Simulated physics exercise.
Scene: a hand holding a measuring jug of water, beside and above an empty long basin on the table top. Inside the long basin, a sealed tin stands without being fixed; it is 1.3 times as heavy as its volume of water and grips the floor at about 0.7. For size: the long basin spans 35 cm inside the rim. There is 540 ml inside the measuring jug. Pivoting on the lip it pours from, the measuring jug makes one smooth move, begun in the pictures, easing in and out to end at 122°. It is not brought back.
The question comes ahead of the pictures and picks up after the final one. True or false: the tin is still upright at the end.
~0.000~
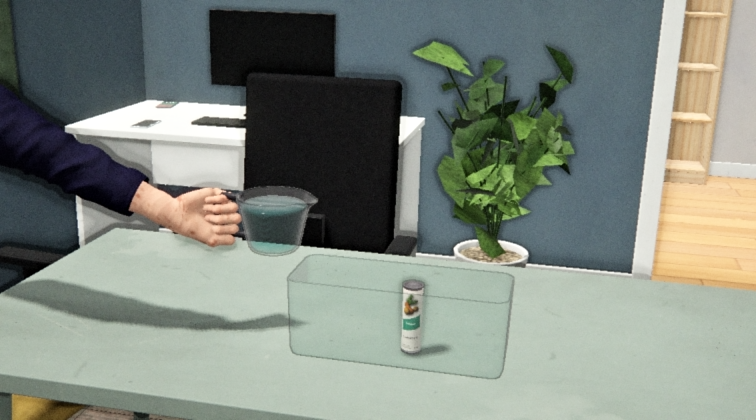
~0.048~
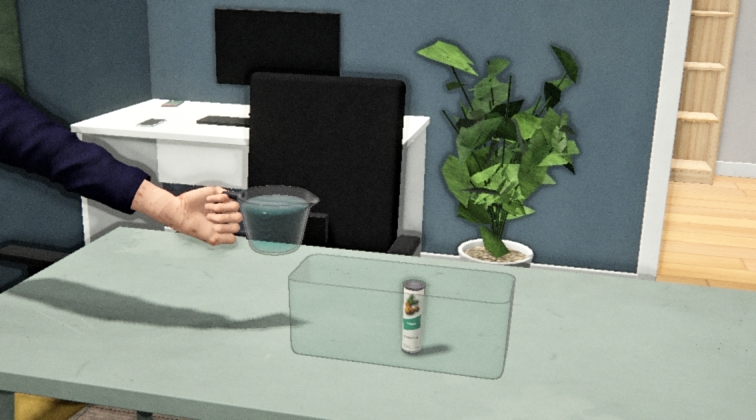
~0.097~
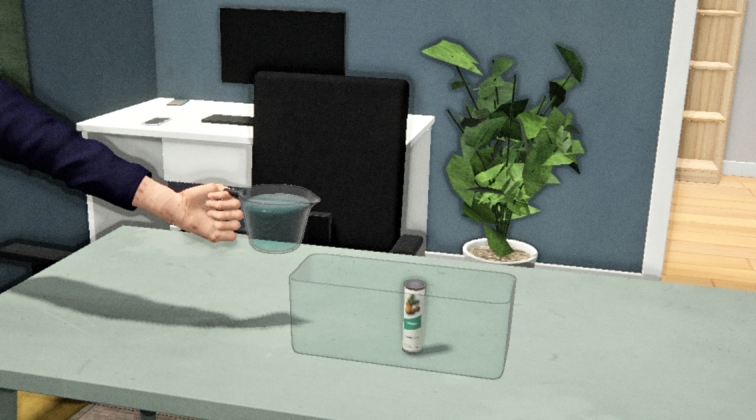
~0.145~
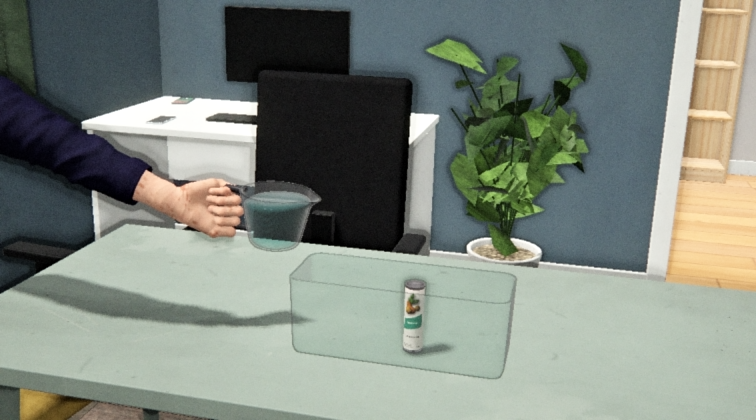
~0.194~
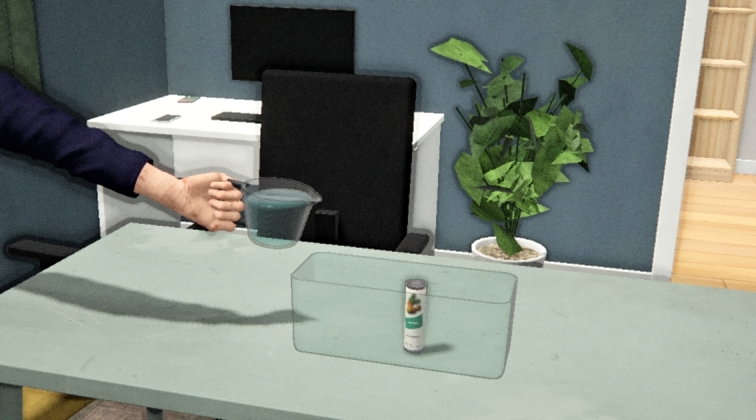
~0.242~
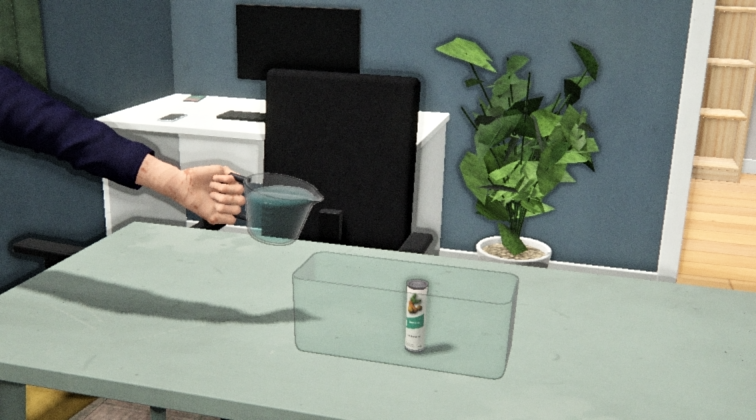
True.
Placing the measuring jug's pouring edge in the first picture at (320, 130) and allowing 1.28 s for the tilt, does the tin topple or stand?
Then the tin comes down.
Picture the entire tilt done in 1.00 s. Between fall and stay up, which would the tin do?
In that case the tin does not tip.
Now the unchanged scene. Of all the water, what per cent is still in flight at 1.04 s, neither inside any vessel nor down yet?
Something like 12 per cent is in the air then.
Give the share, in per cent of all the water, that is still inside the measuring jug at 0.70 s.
Near 60 in a hundred.
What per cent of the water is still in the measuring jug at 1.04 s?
Close to 3 percent of the total.
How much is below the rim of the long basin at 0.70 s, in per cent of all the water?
12 %, give or take.
After 0.70 s the tilt is 70° and 60 per cent is still to pour; the tin stands where it began.
After 1.04 s the tilt is 112° and 3 per cent is still to pour; the tin stands where it began.
After 1.40 s the tilt is 122° and 0 per cent is still to pour; the tin stands where it began.
After 1.78 s the tilt is 122° and 0 per cent is still to pour; the tin stands where it began.
In the end the tin stands where it began.
